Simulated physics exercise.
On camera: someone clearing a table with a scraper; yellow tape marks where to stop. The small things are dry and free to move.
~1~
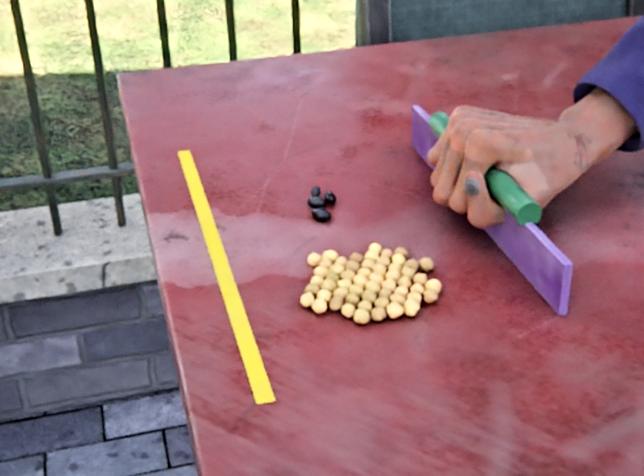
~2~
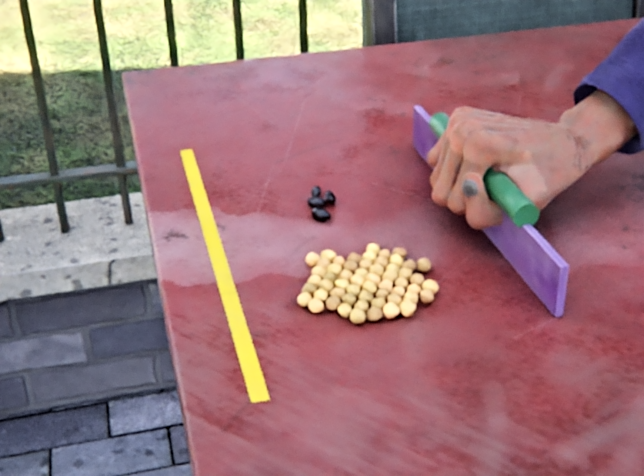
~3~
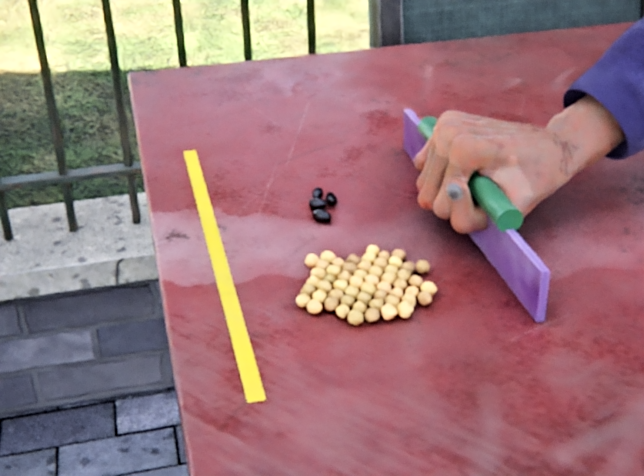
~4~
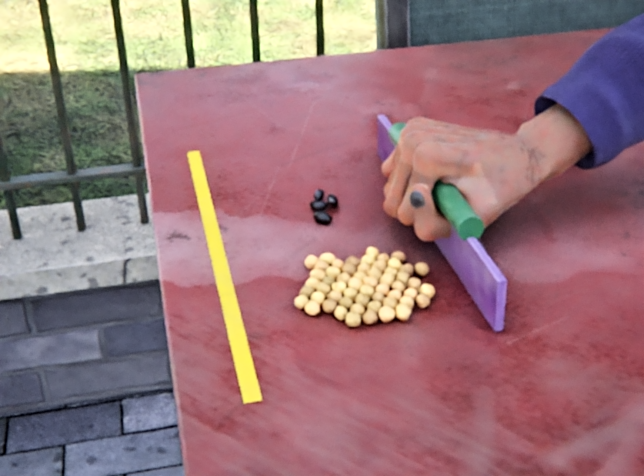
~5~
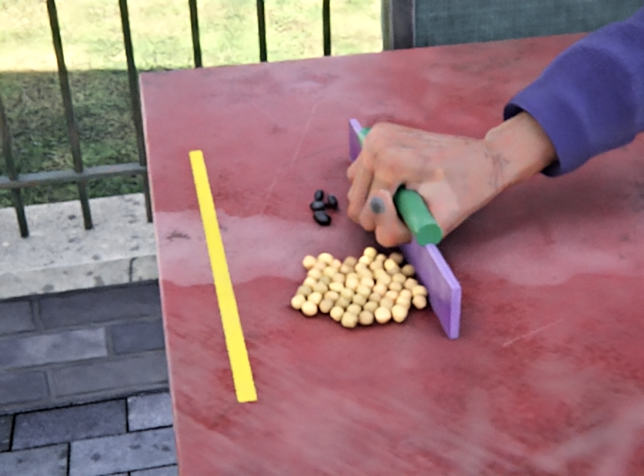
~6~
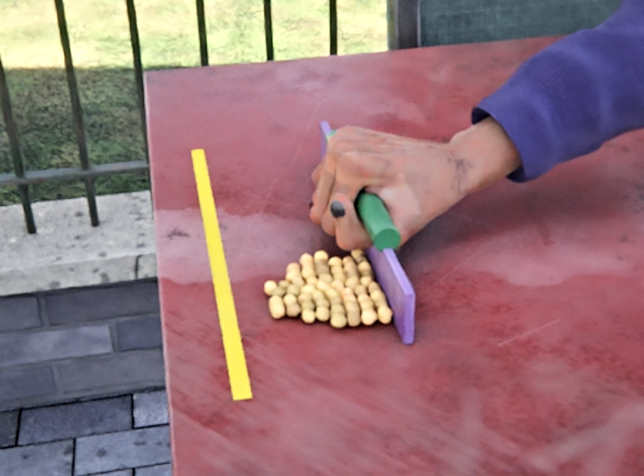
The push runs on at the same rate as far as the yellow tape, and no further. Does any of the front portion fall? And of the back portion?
In the end the front portion partly drops off, and the back portion remains up there.
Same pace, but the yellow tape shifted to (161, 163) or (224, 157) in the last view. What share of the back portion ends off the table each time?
The first gives 100 %, the second 0 %.
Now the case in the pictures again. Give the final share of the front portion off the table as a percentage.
It comes to 50 per cent or so.
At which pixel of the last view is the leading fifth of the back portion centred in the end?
At about (195, 223).
Then, 0.42 s after the last picture, scraper still moving, near (277, 201); front portion all on the table, its front near (186, 299); back portion all on the table, its front near (262, 215).
Then, 0.85 s after the last picture, scraper stopped at the yellow tape; front portion about a third over the edge; back portion all on the table, its front near (193, 223).
Then, 1.13 s after the last picture, scraper stopped at the yellow tape; front portion about half over the edge; back portion all on the table, its front near (193, 223).
At rest, scraper stopped at the yellow tape; front portion about half over the edge; back portion all on the table, its front near (193, 223).
